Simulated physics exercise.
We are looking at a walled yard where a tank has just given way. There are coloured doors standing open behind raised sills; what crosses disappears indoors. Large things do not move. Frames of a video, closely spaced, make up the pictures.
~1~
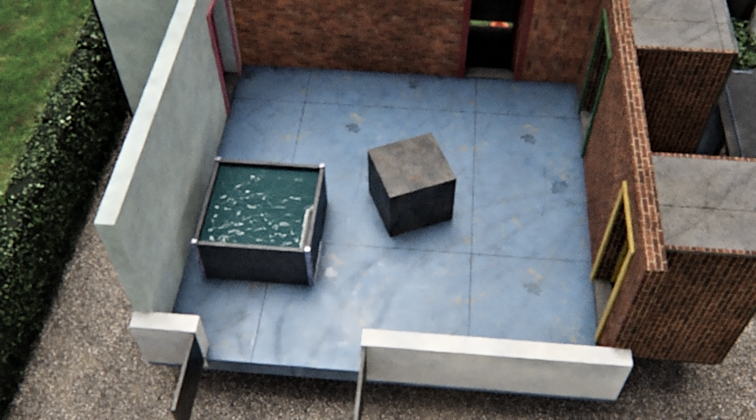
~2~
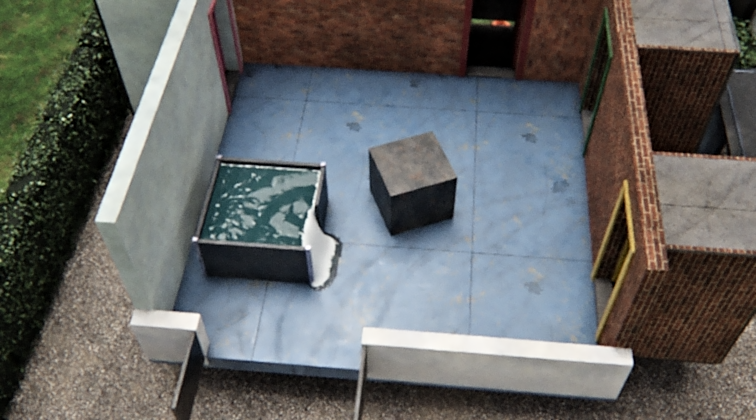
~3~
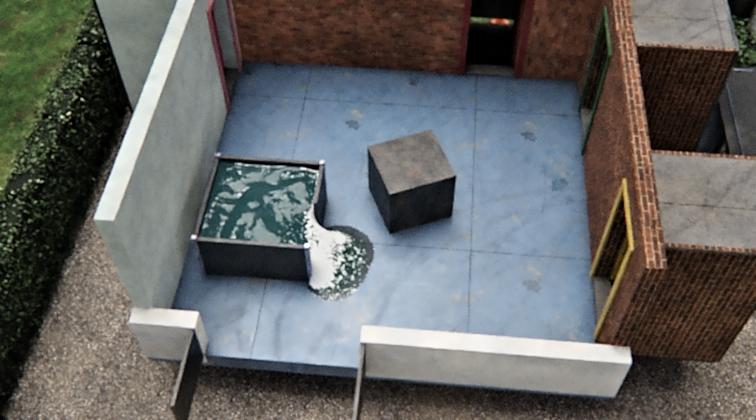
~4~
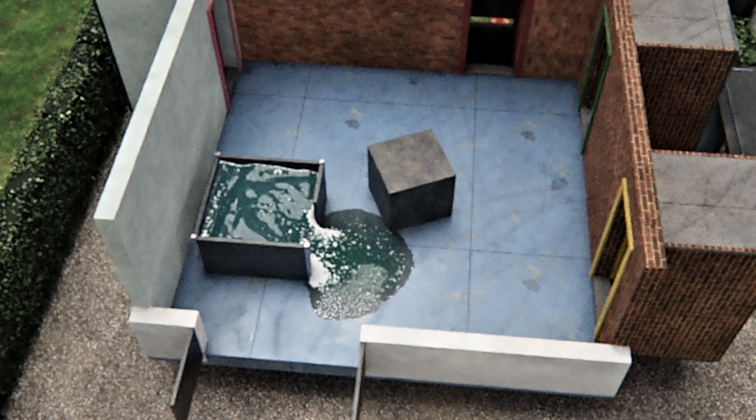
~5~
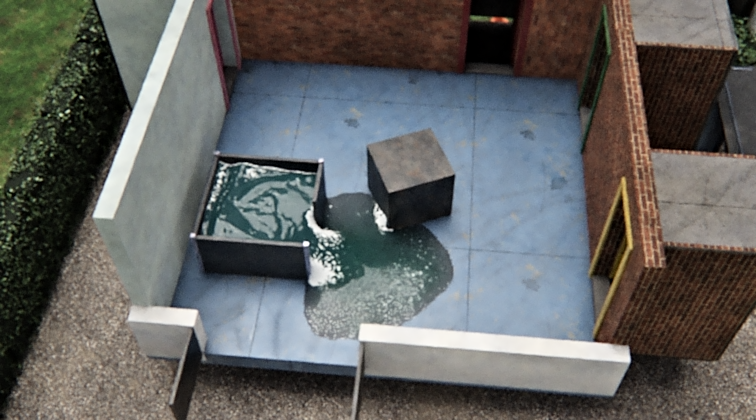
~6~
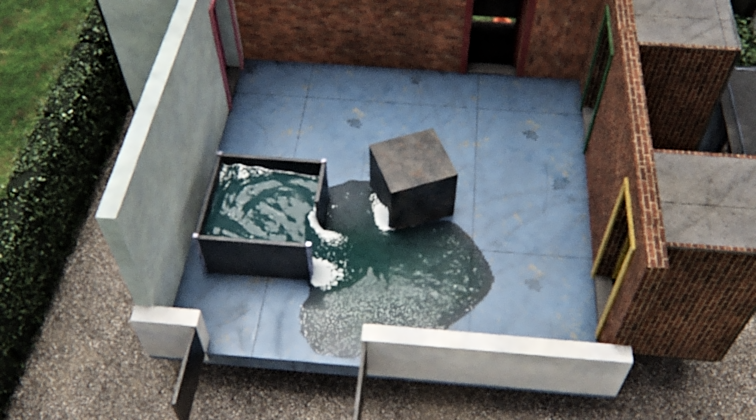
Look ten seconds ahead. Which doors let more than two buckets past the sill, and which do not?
Most likely the red door gets too much water; most likely the green door gets two buckets or less; most likely the yellow door gets too much water; most likely the pink door gets two buckets or less.
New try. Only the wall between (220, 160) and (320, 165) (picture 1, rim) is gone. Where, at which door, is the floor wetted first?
Answer - the pink door.
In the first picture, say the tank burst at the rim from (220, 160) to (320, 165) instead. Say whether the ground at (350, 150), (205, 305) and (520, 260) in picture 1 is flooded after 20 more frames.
In turn: Inundated, then untouched, then untouched.
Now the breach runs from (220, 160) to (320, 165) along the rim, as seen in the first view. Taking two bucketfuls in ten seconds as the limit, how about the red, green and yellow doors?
Briefly, red door crosses the limit, green door crosses the limit, and yellow door remains below the limit.
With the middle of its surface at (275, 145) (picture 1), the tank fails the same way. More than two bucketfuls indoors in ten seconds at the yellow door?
Yellow door: Short of the limit.
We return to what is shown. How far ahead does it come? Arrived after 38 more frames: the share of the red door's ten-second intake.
I'd say some 30 per cent.
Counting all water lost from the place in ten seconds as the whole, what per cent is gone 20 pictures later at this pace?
Around 50 %.
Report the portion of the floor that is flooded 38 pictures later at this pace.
It should be close to 65 %.
A moment on, water covers 35 % of the floor; the red door not reached, the green door not reached, the yellow door wet at the sill, nothing in, the pink door not reached.
Next, water covers 40 % of the floor; the red door not reached, the green door not reached, the yellow door over two buckets in, the pink door not reached.
Then, water covers 45 % of the floor; the red door not reached, the green door wet at the sill, nothing in, the yellow door far over two buckets in, the pink door not reached.
Later, water covers 65 % of the floor; the red door under two buckets in, the green door wet at the sill, nothing in, the yellow door far over two buckets in, the pink door wet at the sill, nothing in.
In the end, water covers 90 % of the floor; the red door over two buckets in, the green door wet at the sill, nothing in, the yellow door far over two buckets in, the pink door wet at the sill, nothing in.
